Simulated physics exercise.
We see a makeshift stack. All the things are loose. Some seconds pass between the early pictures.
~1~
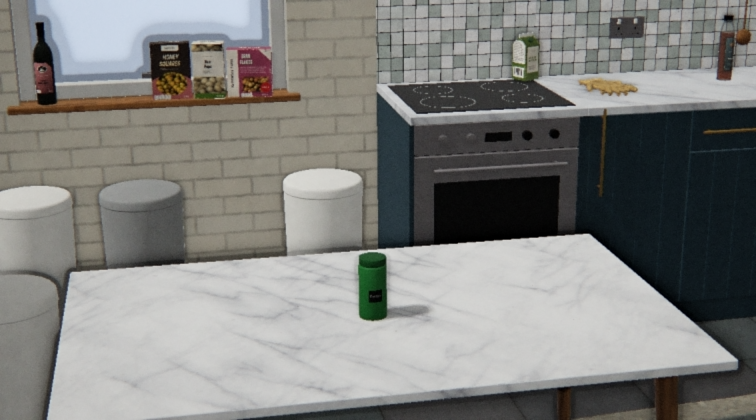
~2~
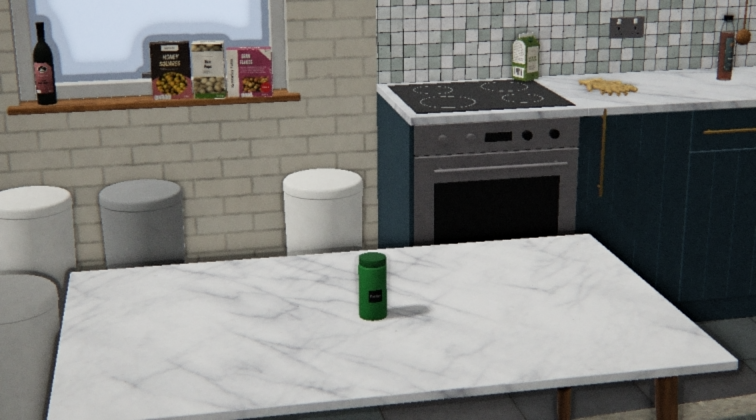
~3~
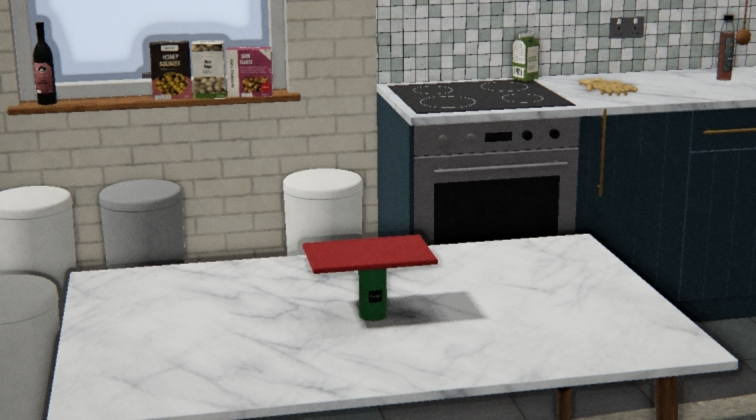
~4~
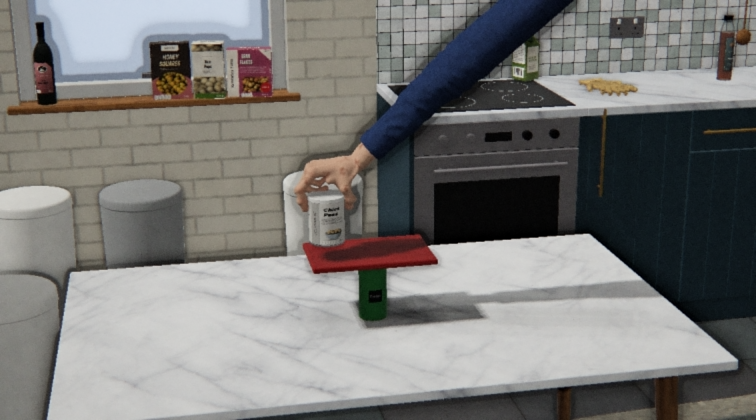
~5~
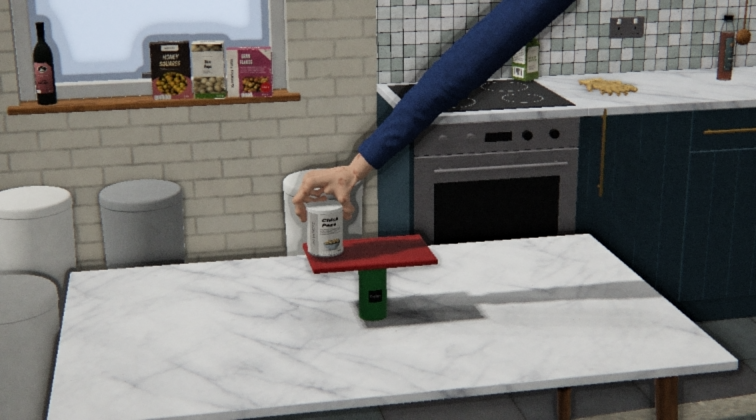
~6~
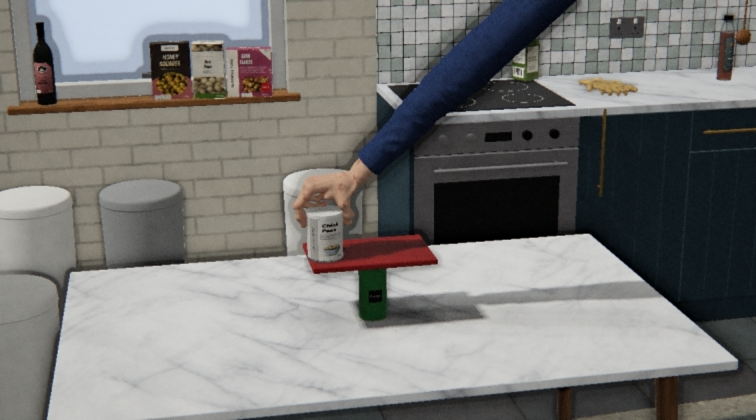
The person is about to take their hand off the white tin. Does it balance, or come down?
Outcome: The stack gives way.
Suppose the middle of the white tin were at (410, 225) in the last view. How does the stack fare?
Then it gives way.
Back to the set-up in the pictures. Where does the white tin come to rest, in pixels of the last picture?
Near (288, 311).
Then, 0.30 s later than the last frame, white tin now fallen; red lid tilted by 48°.
Then, 0.40 s later than the last frame, red lid on its side.
Then, 0.60 s later than the last frame, white tin resting near (289, 312).
Then, 0.70 s later than the last frame, red lid now fallen.
When it is over, fallen, white tin and red lid; green jar as before. End places, in pixels of the last picture, white tin near (288, 311). The stack loses its balance.
